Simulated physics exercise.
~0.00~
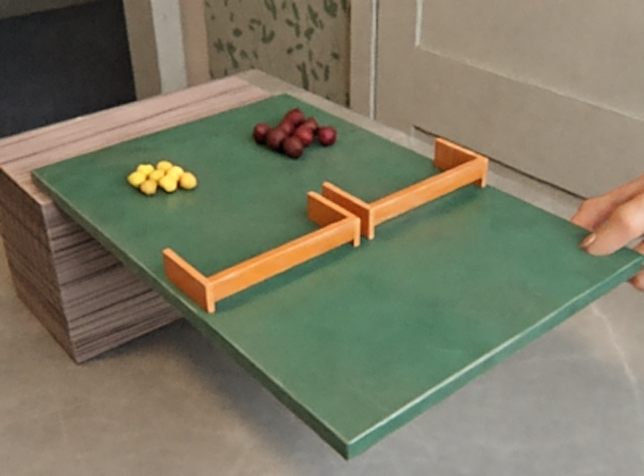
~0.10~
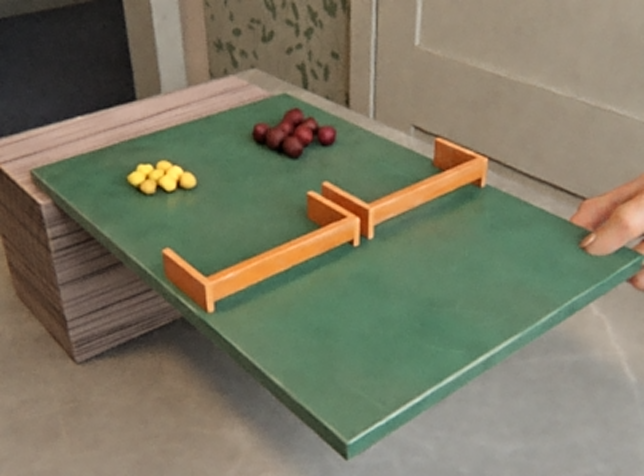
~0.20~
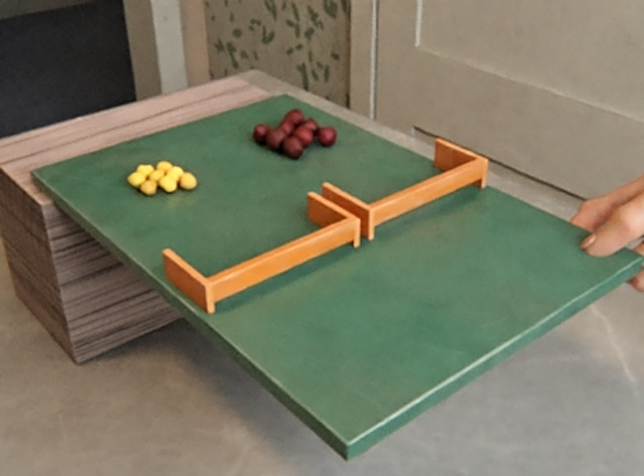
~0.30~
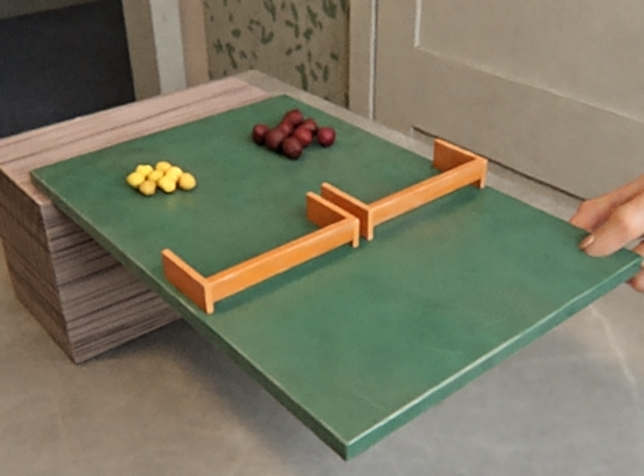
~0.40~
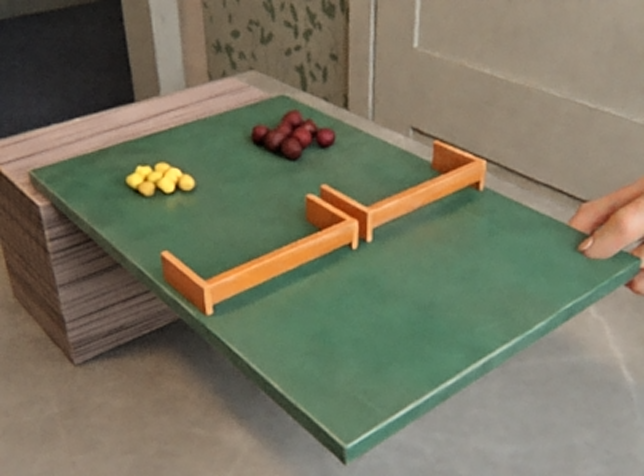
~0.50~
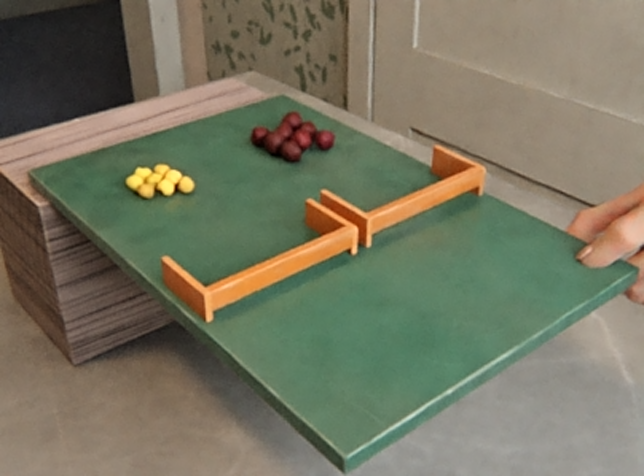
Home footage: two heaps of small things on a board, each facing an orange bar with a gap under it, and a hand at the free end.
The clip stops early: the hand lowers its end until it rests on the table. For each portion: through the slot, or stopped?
Near portion: Stopped. Far portion: Stopped.
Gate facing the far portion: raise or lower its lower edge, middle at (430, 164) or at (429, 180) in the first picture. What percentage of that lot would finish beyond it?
The first try lets some 100 per cent by, the second some 100 per cent.
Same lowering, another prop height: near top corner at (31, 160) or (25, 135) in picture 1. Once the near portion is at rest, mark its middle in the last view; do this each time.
The middle ends up around (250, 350) the first time and around (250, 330) the second time.
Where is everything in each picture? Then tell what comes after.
In the first picture, held end of the board at (350, 431), level; block at (163, 206), nearly half as high as the board is long; near portion at (157, 178), a few puffed corn balls; far portion at (286, 130), a few dried cherries; near gate at (285, 257), its slot lower than a piece; far gate at (429, 190), its slot lower than a piece.
In the second picture, held end of the board at (350, 431), level; far portion at (286, 130).
In the third picture, held end of the board at (350, 432), level; near portion at (157, 179).
In the fourth picture, held end of the board at (349, 432), level; far portion at (285, 131).
In the fifth picture, held end of the board at (348, 435), level; near portion at (155, 180).
In the sixth picture, held end of the board at (347, 445), down by 1°; block at (161, 207); near portion at (155, 182), not moving; far portion at (284, 133), not moving; near gate at (283, 266); far gate at (426, 199).
Around 0.82 s, board sloping at 9°; near portion where it was; far portion where it was.
Around 1.22 s, board sloping at 21°; near portion on its way down; far portion on its way down.
Around 1.65 s, board resting at 28°; near portion has reached its gate; far portion has reached its gate.
Finally (2.2 s), board resting at 28°; near portion gathered behind its gate; far portion gathered behind its gate.
